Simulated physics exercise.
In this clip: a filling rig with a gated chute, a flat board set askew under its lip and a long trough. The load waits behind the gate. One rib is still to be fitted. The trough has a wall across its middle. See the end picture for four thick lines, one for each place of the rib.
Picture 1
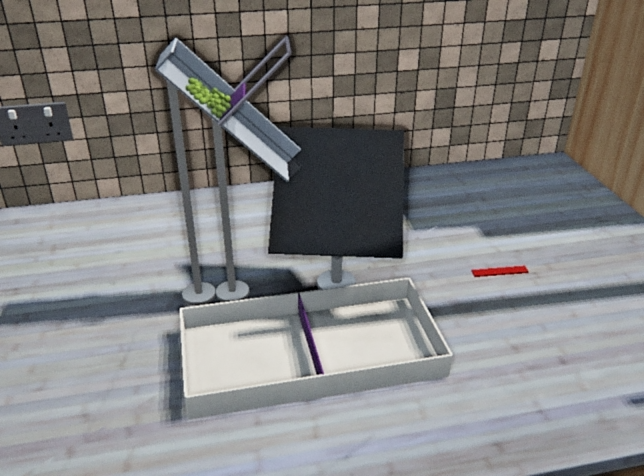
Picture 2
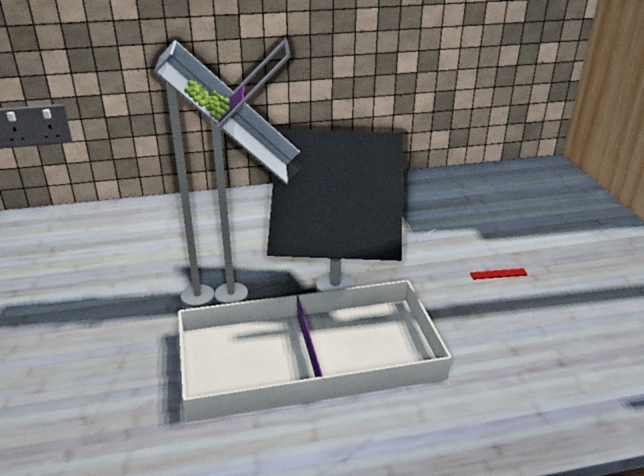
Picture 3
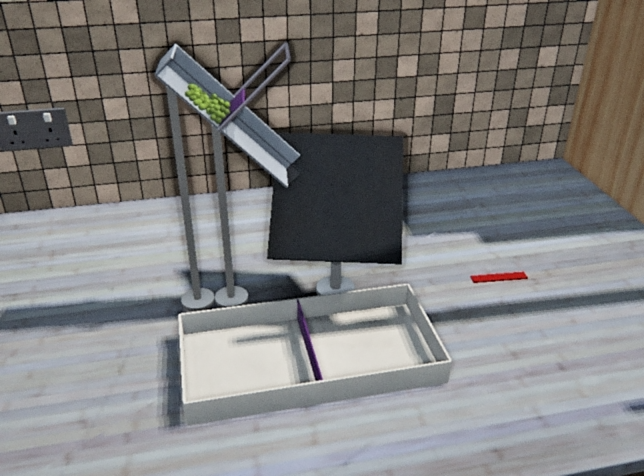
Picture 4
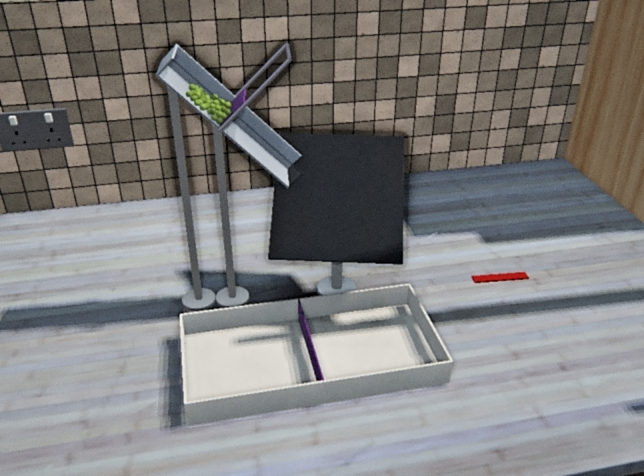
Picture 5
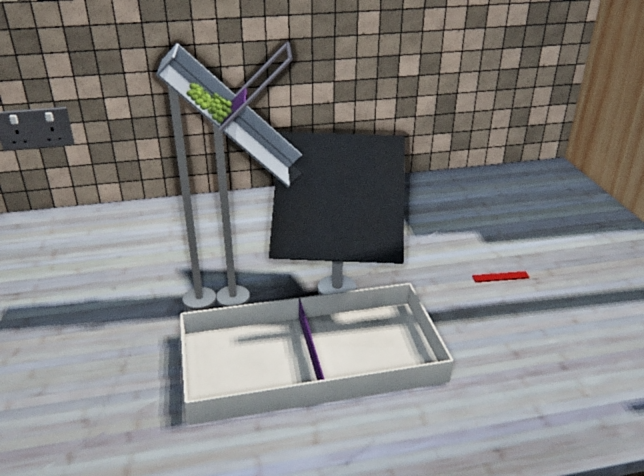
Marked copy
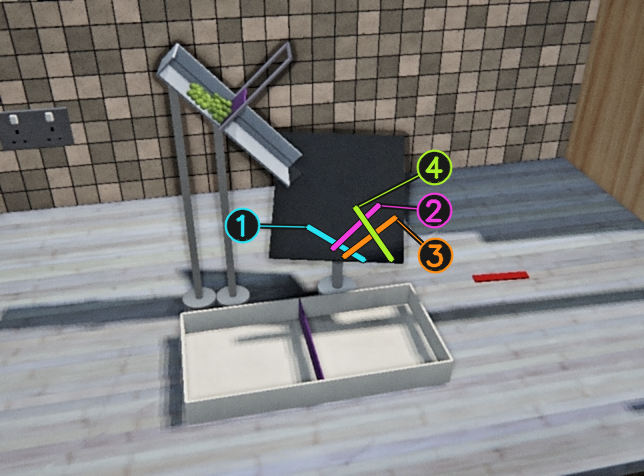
On a pale wood-grain worktop against a tiled wall, a sloping chute on two poles holds small green peas behind a purple gate, above a tilted black board and a white trough with a purple divider. The view shifts very slightly, but the peas, gate and board stay still throughout.
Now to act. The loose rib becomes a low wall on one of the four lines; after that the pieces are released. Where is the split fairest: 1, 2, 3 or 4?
2 works best here.
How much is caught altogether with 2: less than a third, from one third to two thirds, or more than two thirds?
It is more than two thirds.
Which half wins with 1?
The right half.
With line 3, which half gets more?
The right half.
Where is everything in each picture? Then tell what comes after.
Load behind the gate at (210, 101), dried peas; lip of the chute at (287, 172), sloping fairly steeply, in the first frame.
Middle of the board at (337, 192), tilted fairly steeply; middle of its low edge at (334, 258); of its high edge at (340, 131), in the second frame.
Front corners of the trough at (184, 403) and (451, 361); front end of its middle wall at (323, 381); gate still shut at (240, 100), in the third frame.
Middle of the load at (211, 107); lip at (287, 178), in the fourth frame.
Middle of the load at (211, 106); lip at (288, 177), in the fifth frame.
On the marked copy, line 1 from (308, 227) to (363, 259); line 2 from (378, 205) to (333, 248); line 3 from (394, 218) to (344, 256); line 4 from (355, 208) to (391, 259).
With 1, of what is caught, a stray few in the left half, nearly all in the right.
With 2, of what is caught, about half in the left half, about half in the right.
With 3, of what is caught, a small part in the left half, nearly all in the right.
With 4, of what is caught, a stray few in the left half, nearly all in the right.
